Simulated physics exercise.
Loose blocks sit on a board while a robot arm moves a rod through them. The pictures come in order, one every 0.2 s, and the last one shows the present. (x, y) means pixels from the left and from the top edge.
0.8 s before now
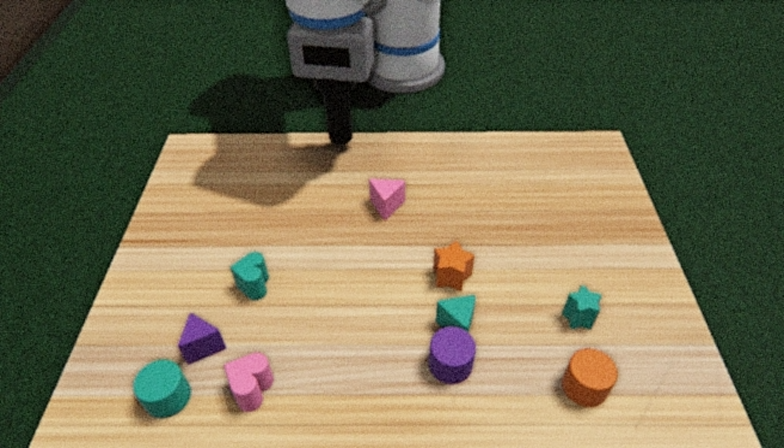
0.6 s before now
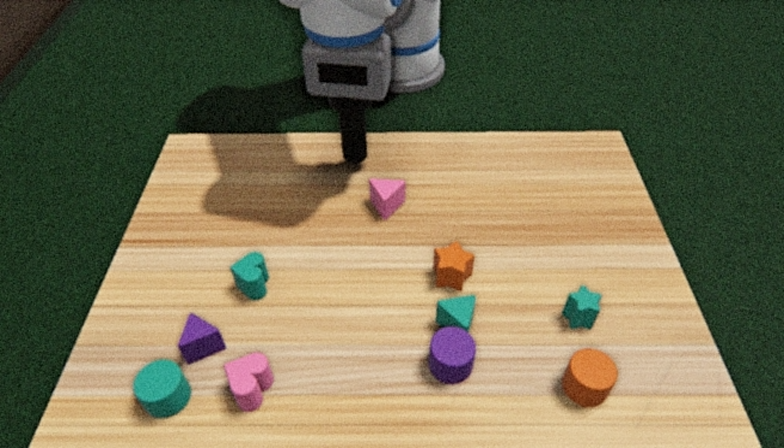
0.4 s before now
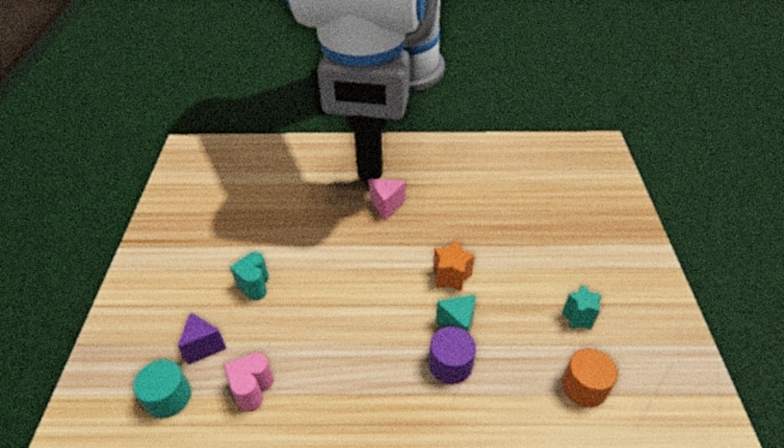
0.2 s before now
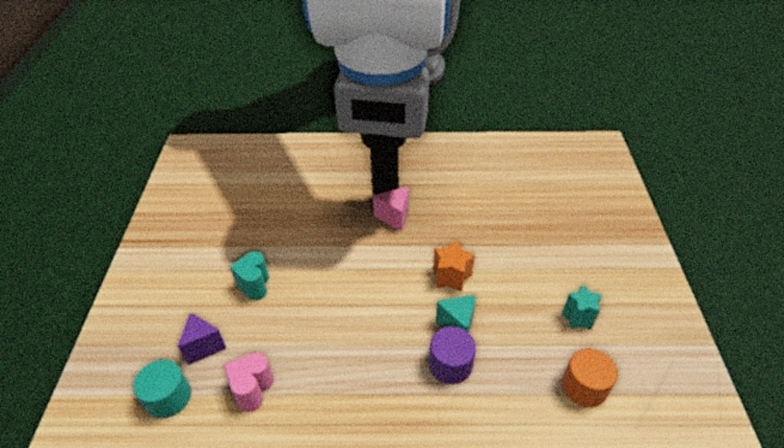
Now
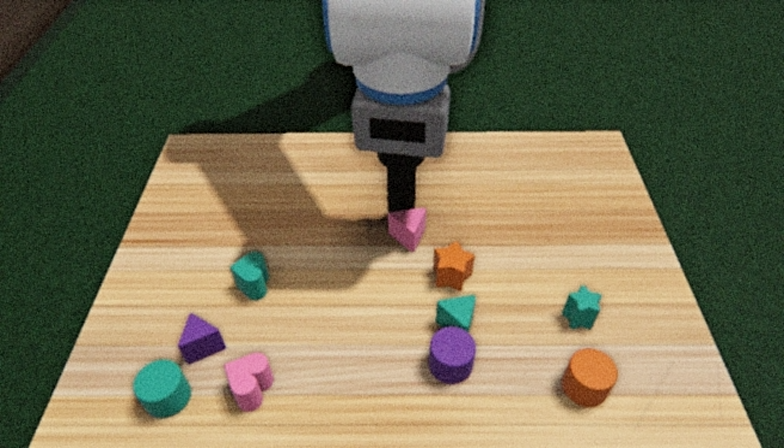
A robot arm lowers its dark rod onto the far side of a wooden board, moving toward the viewer and slightly right, then pushes the pink three-sided block a short way toward the orange star while the other blocks stay still.
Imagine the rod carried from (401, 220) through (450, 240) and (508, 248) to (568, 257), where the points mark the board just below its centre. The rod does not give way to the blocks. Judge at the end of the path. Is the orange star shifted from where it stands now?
It seems not.
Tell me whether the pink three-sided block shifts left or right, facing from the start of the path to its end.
It moves off to the right.
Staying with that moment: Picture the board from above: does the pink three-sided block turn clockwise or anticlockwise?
Turns clockwise.
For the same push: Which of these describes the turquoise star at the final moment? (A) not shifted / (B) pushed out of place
Correct choice: A.
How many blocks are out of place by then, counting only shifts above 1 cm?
I foresee one block being moved.
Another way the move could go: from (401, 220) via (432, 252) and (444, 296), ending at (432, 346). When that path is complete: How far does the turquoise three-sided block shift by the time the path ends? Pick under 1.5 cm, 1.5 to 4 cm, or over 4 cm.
Its displacement is between 1.5 and 4 cm.
The first path, step by step. One third of the way, rod (452, 231); pink three-sided block (422, 233), turned 30° clockwise.
Two thirds of the way, rod (511, 240); pink three-sided block (422, 233), turned 30° clockwise.
At the end, rod (571, 248); pink three-sided block (422, 233), turned 30° clockwise; orange star in place; turquoise star in place.
